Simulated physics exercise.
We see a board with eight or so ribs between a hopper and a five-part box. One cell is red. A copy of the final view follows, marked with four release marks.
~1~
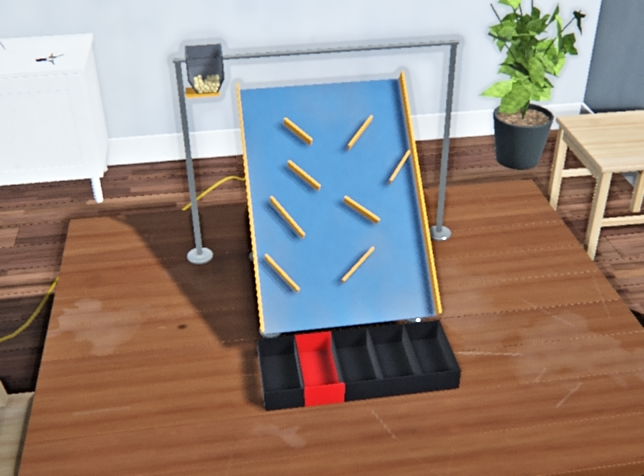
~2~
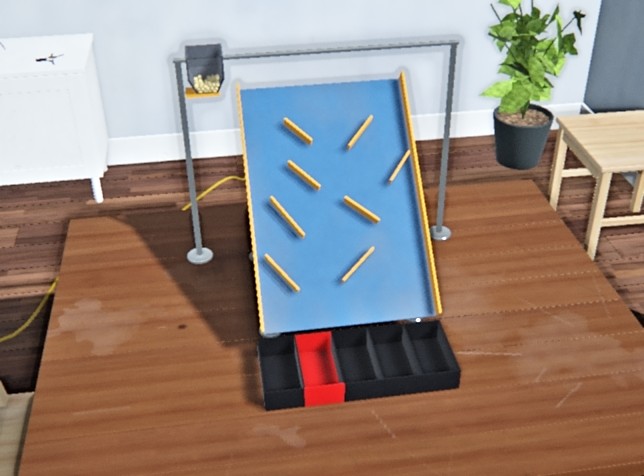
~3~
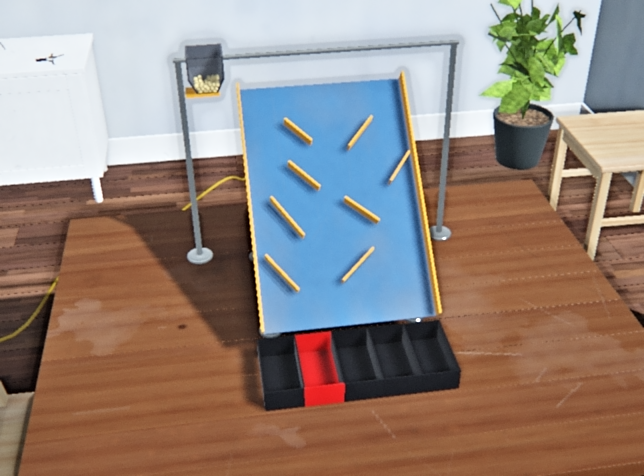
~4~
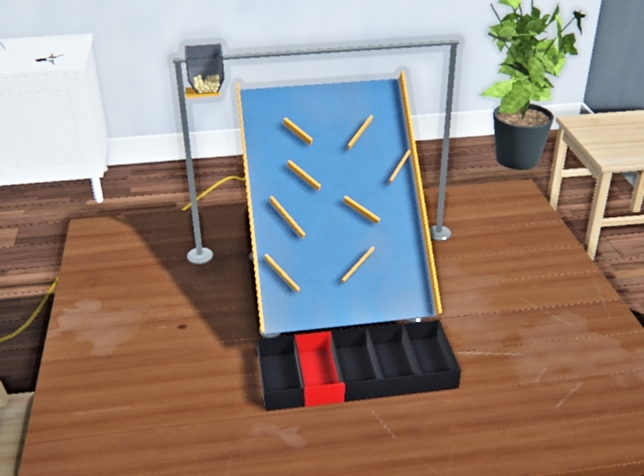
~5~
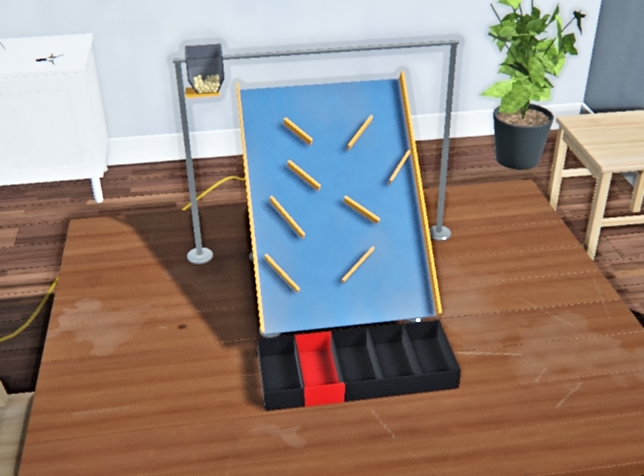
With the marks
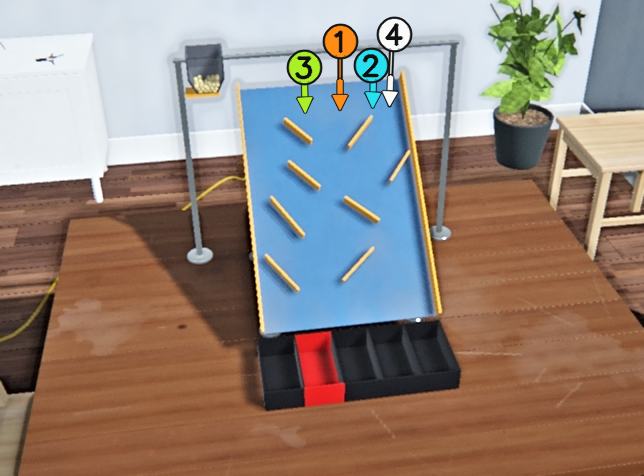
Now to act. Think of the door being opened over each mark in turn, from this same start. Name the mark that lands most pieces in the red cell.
1 is best.
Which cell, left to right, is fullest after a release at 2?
The fifth.
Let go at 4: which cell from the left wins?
The fifth from the left.
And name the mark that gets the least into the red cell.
Here it is mark 4.
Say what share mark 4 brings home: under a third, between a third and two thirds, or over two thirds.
Under a third.
On the marked copy, mark 1 meets the board at (340, 104); mark 2 meets the board at (372, 102); mark 3 meets the board at (305, 107); mark 4 meets the board at (389, 100).
Choosing 1, roughly half in the red cell, roughly a third in other cells, roughly a quarter outside the box.
Choosing 2, about a tenth in the red cell, roughly two thirds in other cells, roughly a quarter outside the box.
Choosing 3, roughly a quarter in the red cell, roughly two thirds in other cells, about a tenth outside the box.
Choosing 4, not one piece in the red cell, the larger part in other cells, just a few held on the board, roughly a quarter outside the box.
